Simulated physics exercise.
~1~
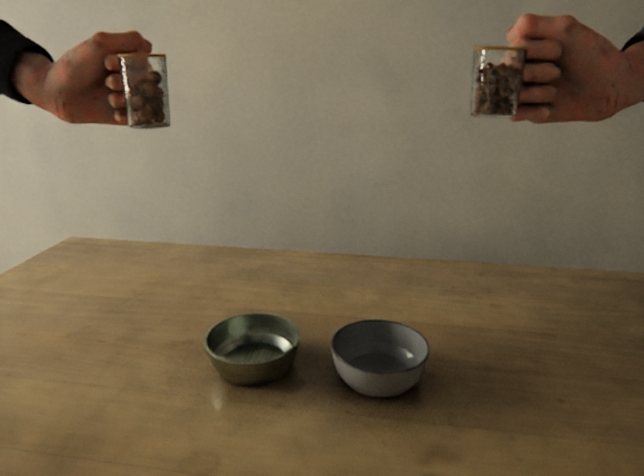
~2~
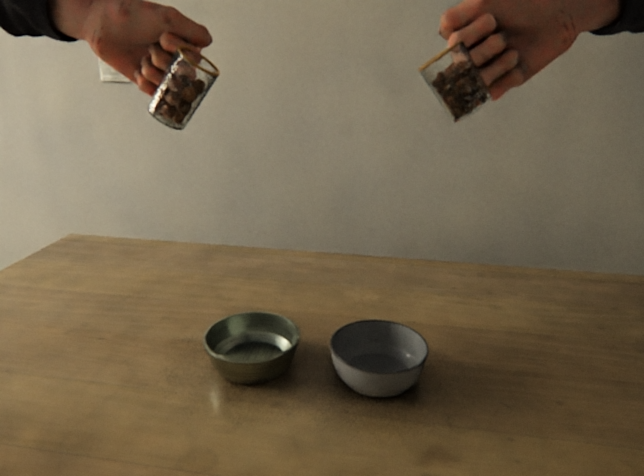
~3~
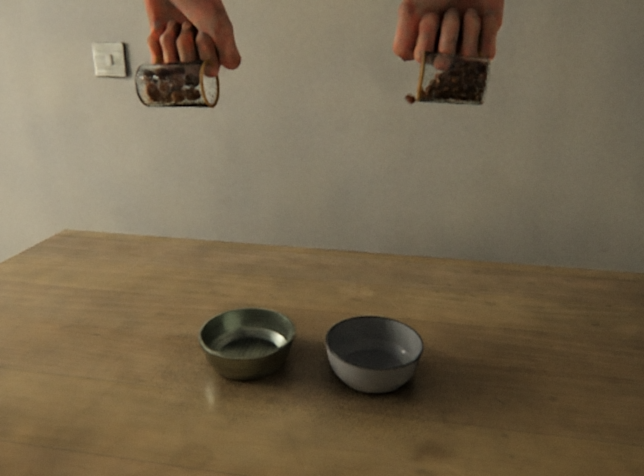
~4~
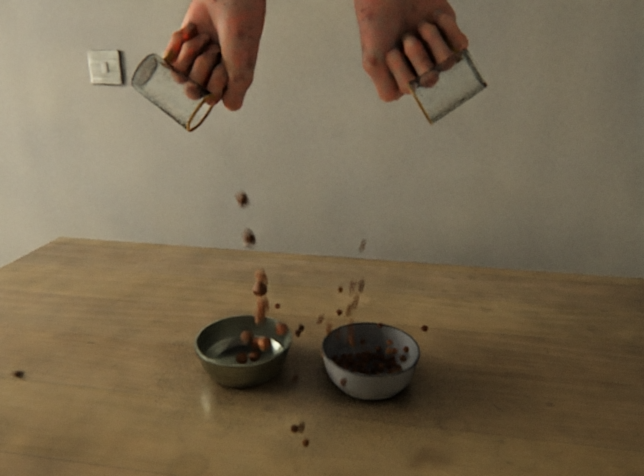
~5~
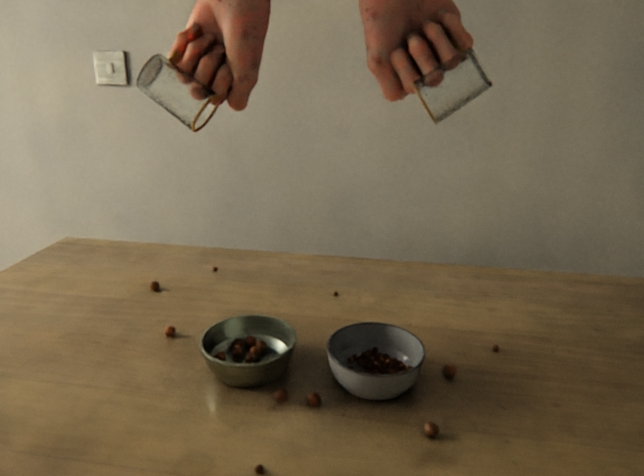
Two hands tipped glass cups of small brown pieces high above a green bowl and a grey bowl on a wooden table, turning them upside down; the pieces tumbled out, some landing in each bowl and others scattering across the tabletop.
